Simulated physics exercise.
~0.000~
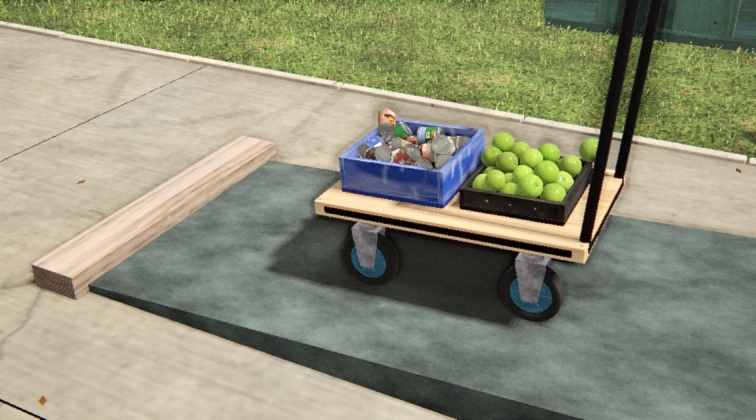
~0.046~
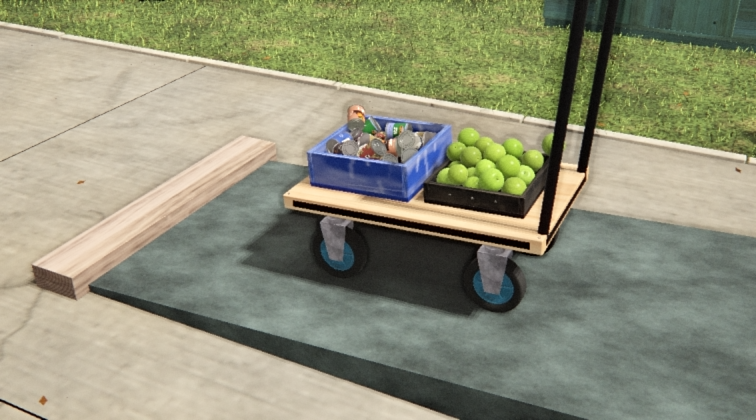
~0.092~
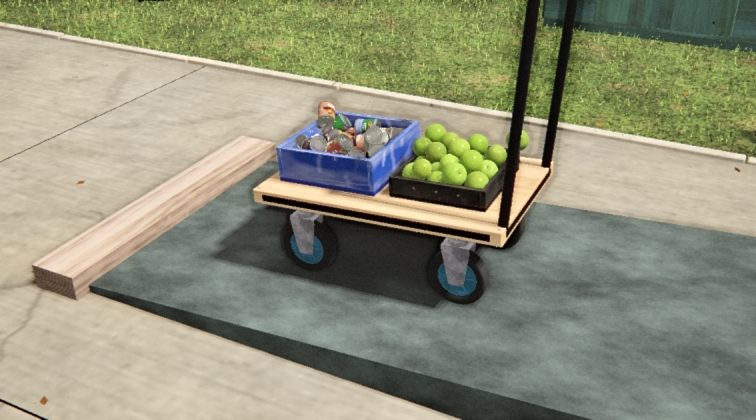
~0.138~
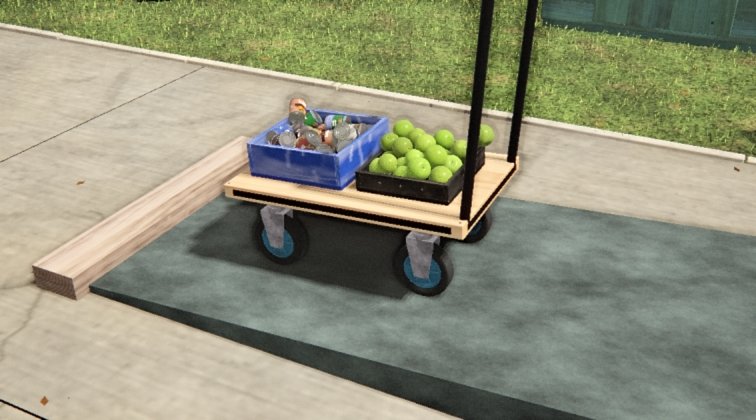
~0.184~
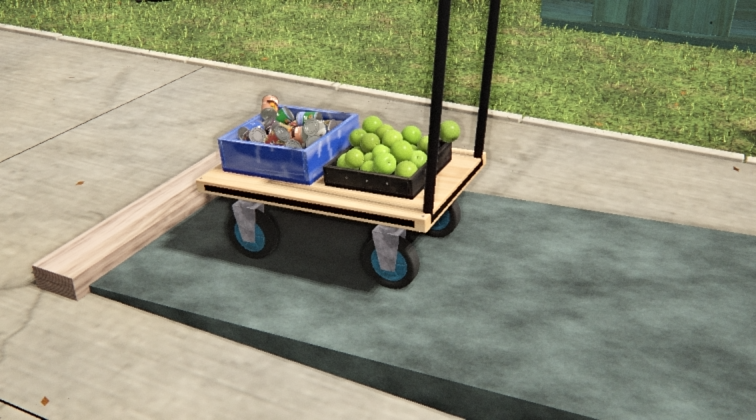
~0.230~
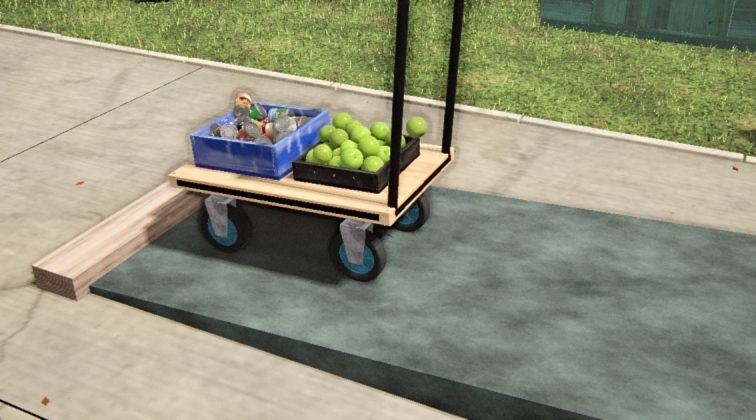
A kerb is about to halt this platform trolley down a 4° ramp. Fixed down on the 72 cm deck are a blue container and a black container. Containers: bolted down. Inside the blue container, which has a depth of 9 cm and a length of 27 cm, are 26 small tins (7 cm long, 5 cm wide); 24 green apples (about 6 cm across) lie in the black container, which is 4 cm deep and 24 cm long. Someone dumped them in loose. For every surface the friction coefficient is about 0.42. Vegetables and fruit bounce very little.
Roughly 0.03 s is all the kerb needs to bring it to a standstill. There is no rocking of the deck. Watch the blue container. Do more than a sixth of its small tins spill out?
No.
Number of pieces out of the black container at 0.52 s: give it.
Black container: Roughly 8 out by then.
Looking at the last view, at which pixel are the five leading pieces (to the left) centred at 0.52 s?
Around (176, 130).
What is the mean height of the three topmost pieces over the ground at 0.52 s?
Close to 48 cm up.
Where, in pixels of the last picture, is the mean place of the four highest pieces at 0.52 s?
(215, 100).
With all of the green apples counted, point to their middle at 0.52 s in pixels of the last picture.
Somewhere around pixel (280, 136).
After 0.30 s, the wheels strike.
After 0.40 s, 2 of 26 out of the blue container and 5 of 24 out of the black container.
After 0.52 s, 2 of 26 out of the blue container and 9 of 24 out of the black container.
After 0.75 s, 2 of 26 out of the blue container and 9 of 24 out of the black container.
Final count (at 1.26 s), 2 of 26 out of the blue container and 9 of 24 out of the black container. Asked share, 2 of 26, 8 per cent.
